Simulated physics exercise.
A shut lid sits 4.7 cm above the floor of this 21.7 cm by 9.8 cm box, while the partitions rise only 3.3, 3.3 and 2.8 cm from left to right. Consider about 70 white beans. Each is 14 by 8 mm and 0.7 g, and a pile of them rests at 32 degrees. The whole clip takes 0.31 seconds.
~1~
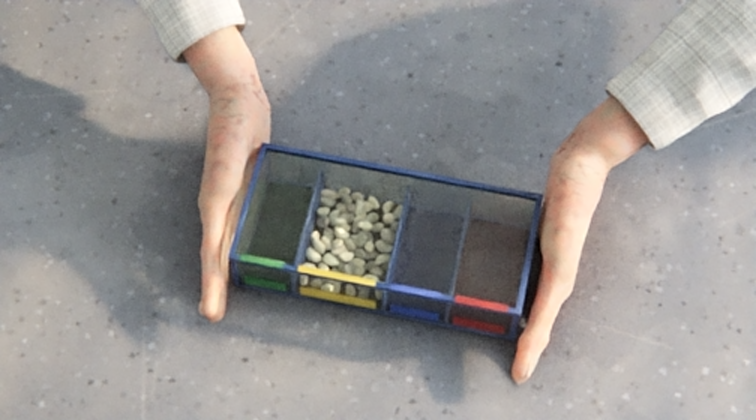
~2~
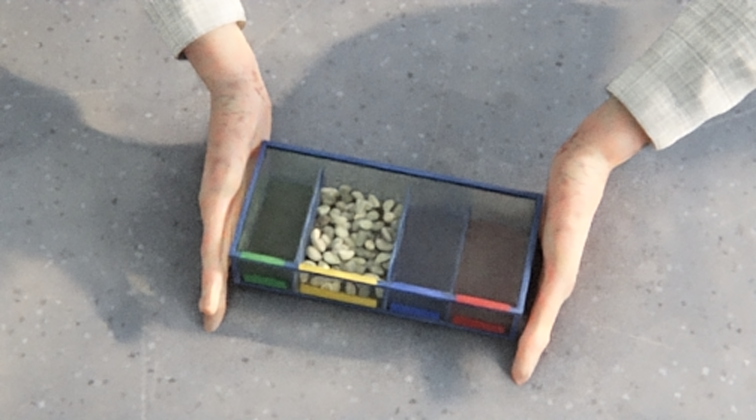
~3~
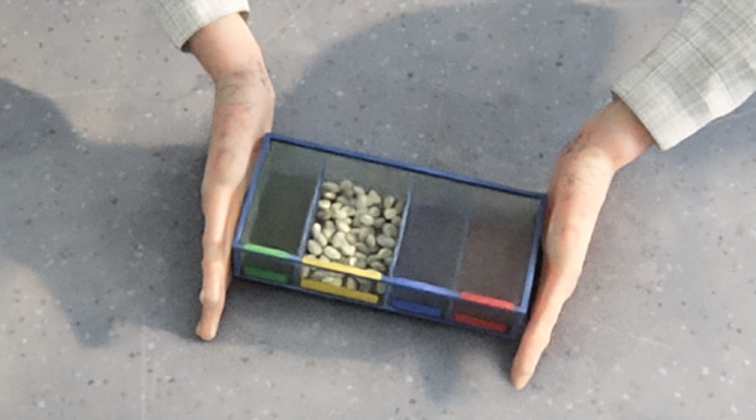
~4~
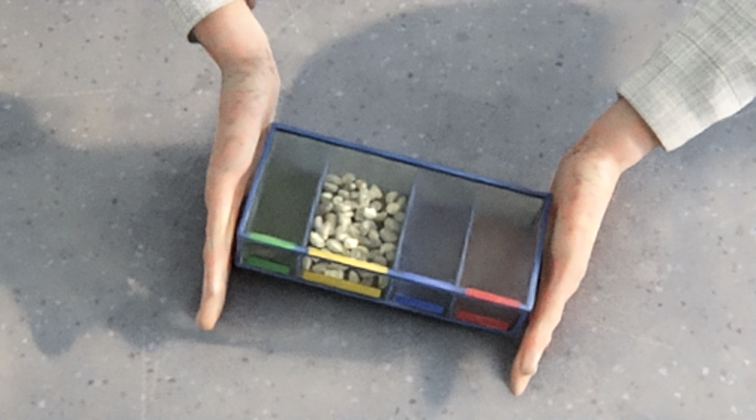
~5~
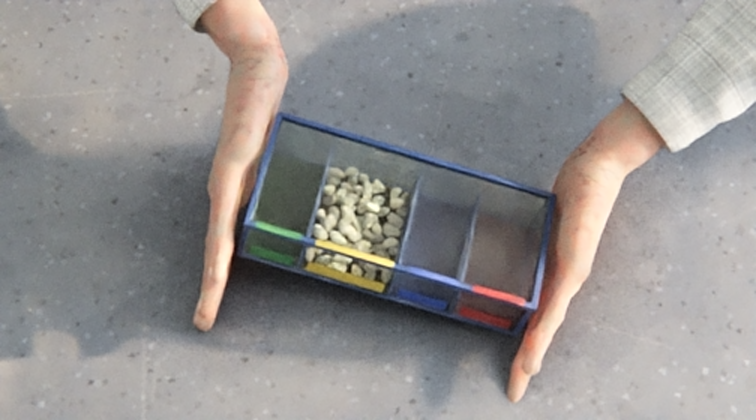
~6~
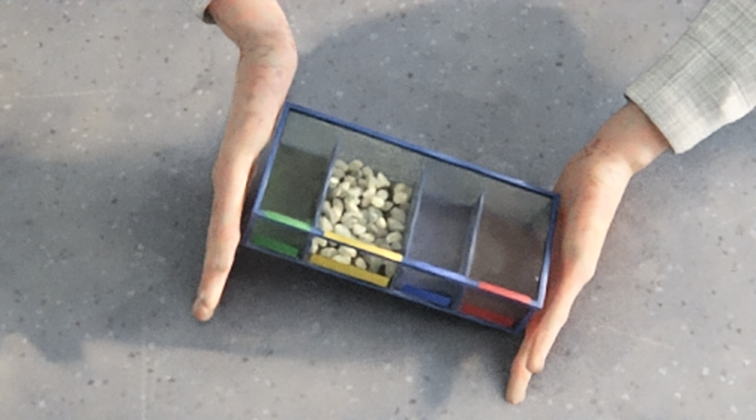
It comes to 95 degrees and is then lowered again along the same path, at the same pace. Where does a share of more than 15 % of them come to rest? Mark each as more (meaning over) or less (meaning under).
Red - more; blue - less; green - less; yellow - more.
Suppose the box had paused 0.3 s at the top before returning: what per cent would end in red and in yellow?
Result - red: 55 %; yellow: 40 %.
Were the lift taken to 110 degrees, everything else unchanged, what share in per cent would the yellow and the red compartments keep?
Then the yellow compartment would keep 60 per cent and the red one 40 per cent.
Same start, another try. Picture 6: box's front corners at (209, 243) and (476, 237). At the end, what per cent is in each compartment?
Per cent by compartment: Red 0, blue 0, green 35, yellow 65.
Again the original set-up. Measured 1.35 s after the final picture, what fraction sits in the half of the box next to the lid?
50 per cent, give or take.
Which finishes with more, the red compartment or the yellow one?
The red one.
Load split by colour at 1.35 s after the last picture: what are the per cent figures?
It splits as red 15, blue 10, green 0 and yellow 75 percent.
Then, 1.35 s after the last picture, tilt 95 degrees; red 15 %, blue 10 %, yellow 75 %.
Then, 2.24 s after the last picture, tilt 43 degrees; red 60 %, yellow 40 %.
Then, 3.14 s after the last picture, tilt 0 degrees; red 60 %, yellow 40 %.
In the end, red 55 %, blue 0 %, green 0 %, yellow 45 %.
